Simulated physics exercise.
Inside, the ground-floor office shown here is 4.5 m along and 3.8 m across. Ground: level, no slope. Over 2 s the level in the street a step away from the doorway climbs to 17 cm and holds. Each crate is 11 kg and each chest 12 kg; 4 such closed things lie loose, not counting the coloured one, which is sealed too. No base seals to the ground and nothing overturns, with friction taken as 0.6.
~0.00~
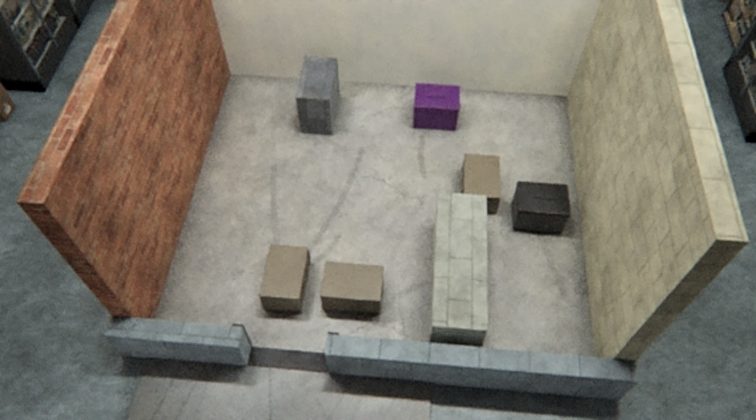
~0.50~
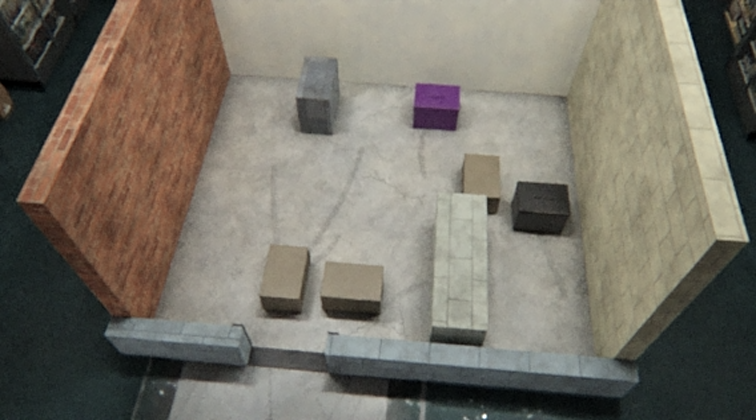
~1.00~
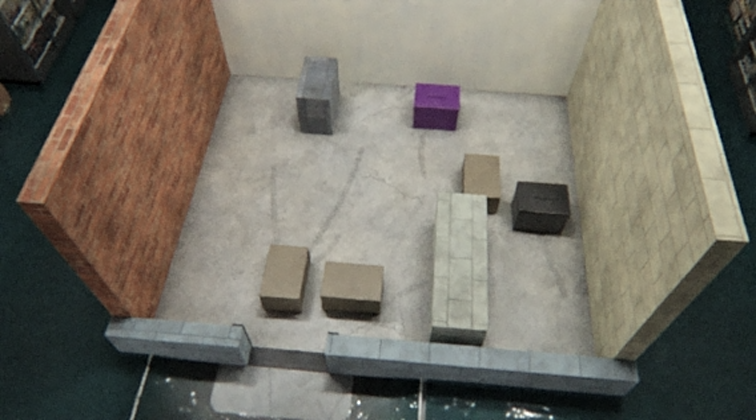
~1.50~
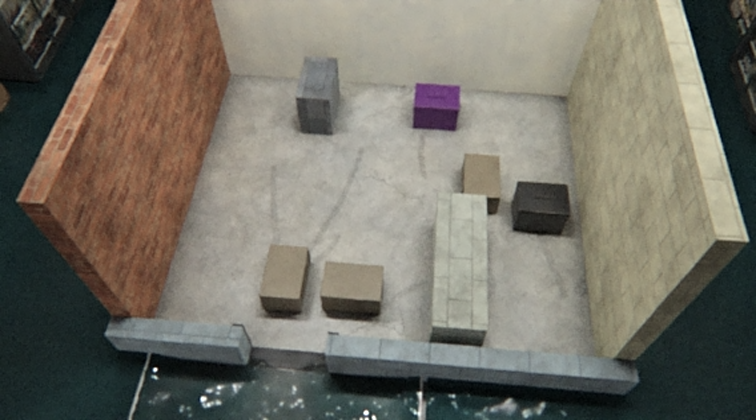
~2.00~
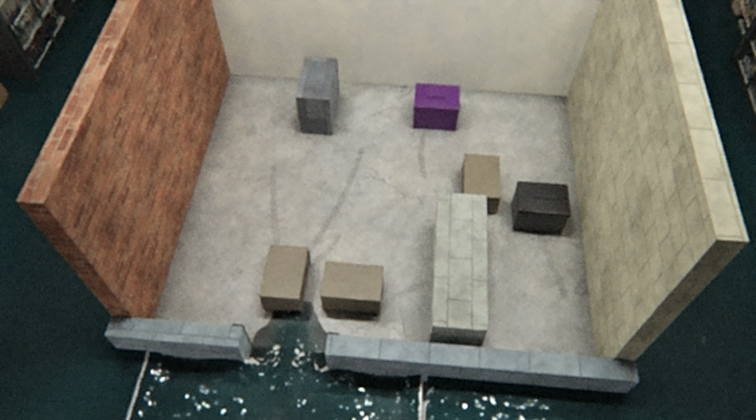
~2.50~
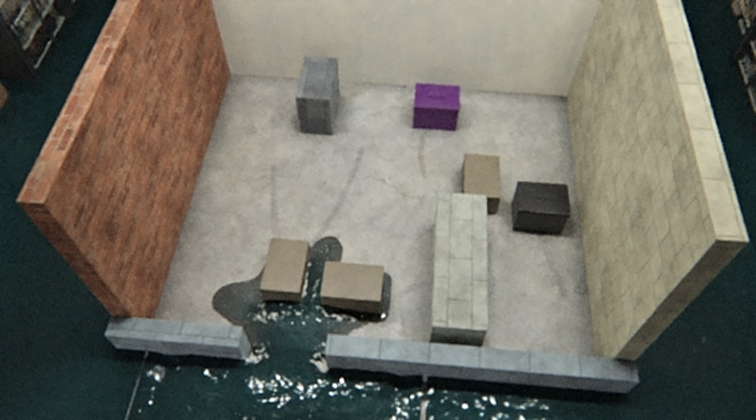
In a walled room with scattered boxes, dark water rose outside the low front wall, then came in through the gap and spread around the two nearest tan boxes, while the purple one stayed put.
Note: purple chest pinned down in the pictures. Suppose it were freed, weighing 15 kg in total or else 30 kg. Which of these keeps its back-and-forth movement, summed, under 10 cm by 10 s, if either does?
The light option passes.
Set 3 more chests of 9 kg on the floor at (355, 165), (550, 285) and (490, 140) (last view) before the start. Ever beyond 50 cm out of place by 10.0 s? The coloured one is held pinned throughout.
Taking them in order, the first is beyond the line, the second inside the line and the third inside the line.
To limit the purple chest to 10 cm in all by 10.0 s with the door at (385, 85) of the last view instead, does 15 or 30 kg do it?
For that position, the smaller mass succeeds.
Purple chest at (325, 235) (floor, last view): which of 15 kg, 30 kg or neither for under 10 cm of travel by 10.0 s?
Looking at the loads, only the heavier keeps it.
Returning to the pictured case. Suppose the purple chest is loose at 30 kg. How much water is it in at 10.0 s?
5 cm, roughly.
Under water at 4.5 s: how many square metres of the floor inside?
The covered patch comes to about 8.5 m2.
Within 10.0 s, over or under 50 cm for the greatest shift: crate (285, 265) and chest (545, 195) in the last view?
First above the mark, then below the mark.
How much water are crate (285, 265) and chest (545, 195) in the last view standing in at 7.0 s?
Depth approx. 4 cm / 0 cm.
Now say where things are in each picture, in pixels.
The purple chest at (437, 96), on the bottom; 0.0 m2 under water; 0 of 5 have shifted, in the first frame.
The purple chest at (437, 96), on the bottom; water covers 0.0 m2; 0 of 5 have shifted, in the second frame.
The purple chest at (437, 96) rests on the ground; 0.0 m2 under water; 0 of 5 have shifted, in the third frame.
The purple chest at (437, 96) rests on the ground; water covers 0.0 m2; 0 of 5 have shifted, in the fourth frame.
The purple chest at (437, 96) rests on the ground; 0.2 m2 under water; 0 of 5 have shifted, in the fifth frame.
The purple chest at (437, 96) rests on the ground; water covers 1.1 m2; 1 of 5 have shifted, in the sixth frame.
After 3.5 s the purple chest would be 0 cm from its start with 15 kg and 0 cm from its start with 30 kg; 0 cm of water round it then.
After 4.5 s the purple chest would be 0 cm from its start with 15 kg and 0 cm from its start with 30 kg; 1 cm of water round it then.
After 7.0 s the purple chest would be 0 cm from its start with 15 kg and 0 cm from its start with 30 kg; 3 cm of water round it then.
After 10.0 s the purple chest would be 0 cm from its start with 15 kg and 0 cm from its start with 30 kg; 5 cm of water round it then.
